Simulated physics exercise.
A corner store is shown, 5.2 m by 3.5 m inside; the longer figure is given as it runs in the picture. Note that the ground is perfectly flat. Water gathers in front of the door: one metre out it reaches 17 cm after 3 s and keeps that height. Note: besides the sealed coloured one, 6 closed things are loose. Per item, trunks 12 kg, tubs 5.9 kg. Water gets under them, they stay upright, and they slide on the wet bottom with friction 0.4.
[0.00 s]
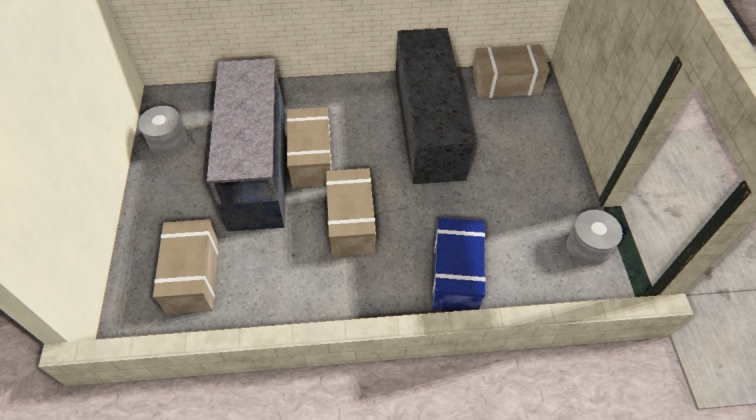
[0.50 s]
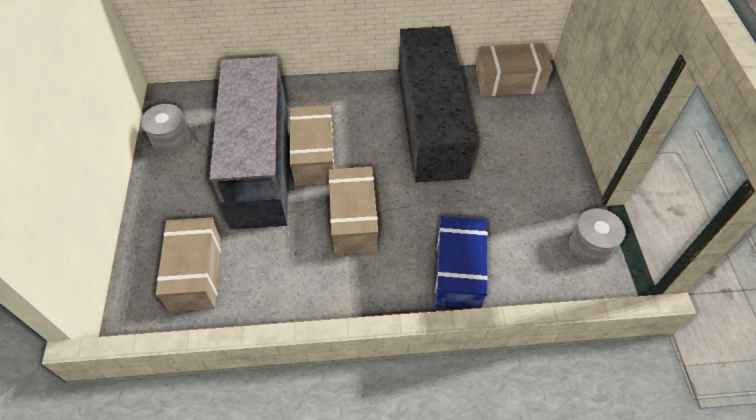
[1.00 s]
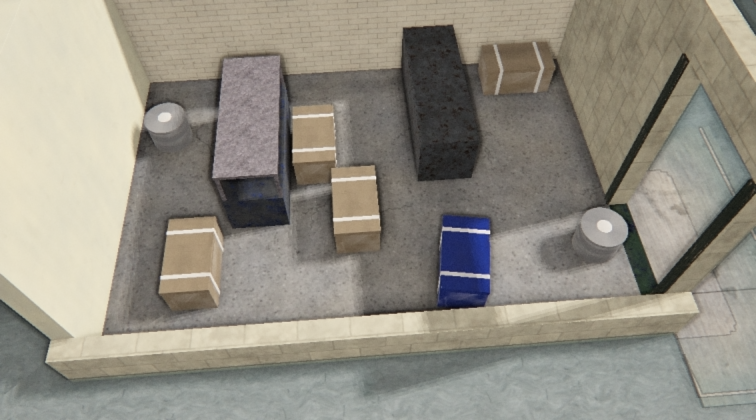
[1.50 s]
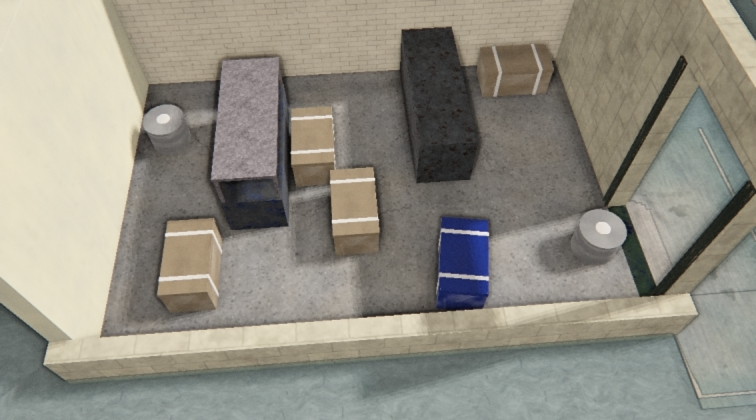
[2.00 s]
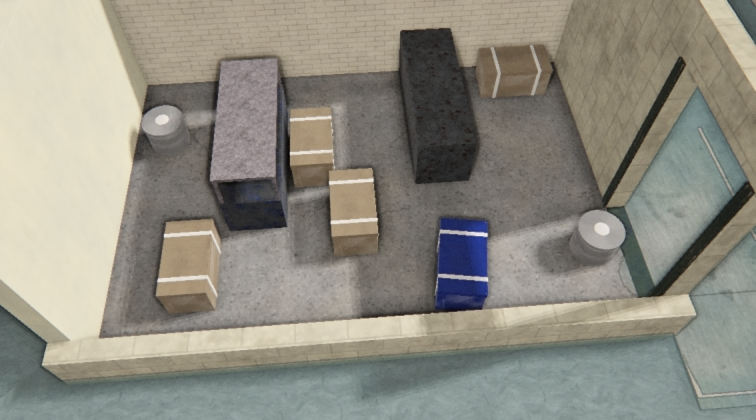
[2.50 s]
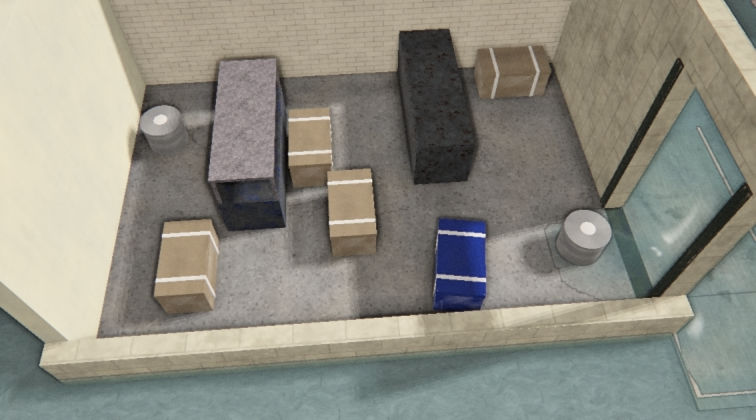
In a walled storeroom with crates, a blue trunk and two dark blocks, water spread over the ground outside, then crept in through the doorway on the right, while the objects inside barely moved.
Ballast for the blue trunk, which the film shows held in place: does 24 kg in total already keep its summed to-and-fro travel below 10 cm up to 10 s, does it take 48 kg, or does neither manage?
I think both options fail.
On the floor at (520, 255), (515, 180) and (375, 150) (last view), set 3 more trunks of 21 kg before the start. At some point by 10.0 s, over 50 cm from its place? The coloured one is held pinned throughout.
One by one: Too far, too far and not far enough.
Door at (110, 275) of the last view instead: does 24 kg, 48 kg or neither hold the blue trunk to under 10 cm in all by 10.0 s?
There just the heavier succeeds.
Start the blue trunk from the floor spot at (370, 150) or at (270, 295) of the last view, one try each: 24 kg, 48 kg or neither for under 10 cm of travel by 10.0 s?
For the first start the lighter one suffices; for the second you need the heavier one.
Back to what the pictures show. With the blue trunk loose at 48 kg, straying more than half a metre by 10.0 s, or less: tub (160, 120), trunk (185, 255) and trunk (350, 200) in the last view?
First below the mark, second below the mark, third above the mark.
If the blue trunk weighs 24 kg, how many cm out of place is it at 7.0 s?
Close to 120 centimetres.
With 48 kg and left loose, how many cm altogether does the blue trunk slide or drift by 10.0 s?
It covers some 20 cm altogether.
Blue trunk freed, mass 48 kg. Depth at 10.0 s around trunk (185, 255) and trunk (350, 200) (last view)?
Close to 4 and 6 centimetres.
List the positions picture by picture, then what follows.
The first frame shows the blue trunk at (461, 255) rests on the ground; water covers 0.0 m2; 0 of 7 have shifted.
The second frame shows the blue trunk at (463, 253), on the bottom; water covers 0.0 m2; 0 of 7 have shifted.
The third frame shows the blue trunk at (466, 252), on the bottom; water covers 0.0 m2; 0 of 7 have shifted.
The fourth frame shows the blue trunk at (464, 254) rests on the ground; water covers 0.0 m2; 0 of 7 have shifted.
The fifth frame shows the blue trunk at (463, 255) rests on the ground; water covers 0.0 m2; 0 of 7 have shifted.
The sixth frame shows the blue trunk at (462, 256) rests on the ground; water covers 0.4 m2; 1 of 7 have shifted.
After 3.5 s the blue trunk would be 1 cm from its start with 24 kg and 0 cm from its start with 48 kg; 2 cm of water round it then.
After 4.5 s the blue trunk would be 41 cm from its start with 24 kg and 7 cm from its start with 48 kg; 7 cm of water round it then.
After 7.0 s the blue trunk would be 116 cm from its start with 24 kg and 24 cm from its start with 48 kg; 7 cm of water round it then.
After 10.0 s the blue trunk would be 192 cm from its start with 24 kg and 24 cm from its start with 48 kg; 7 cm of water round it then.
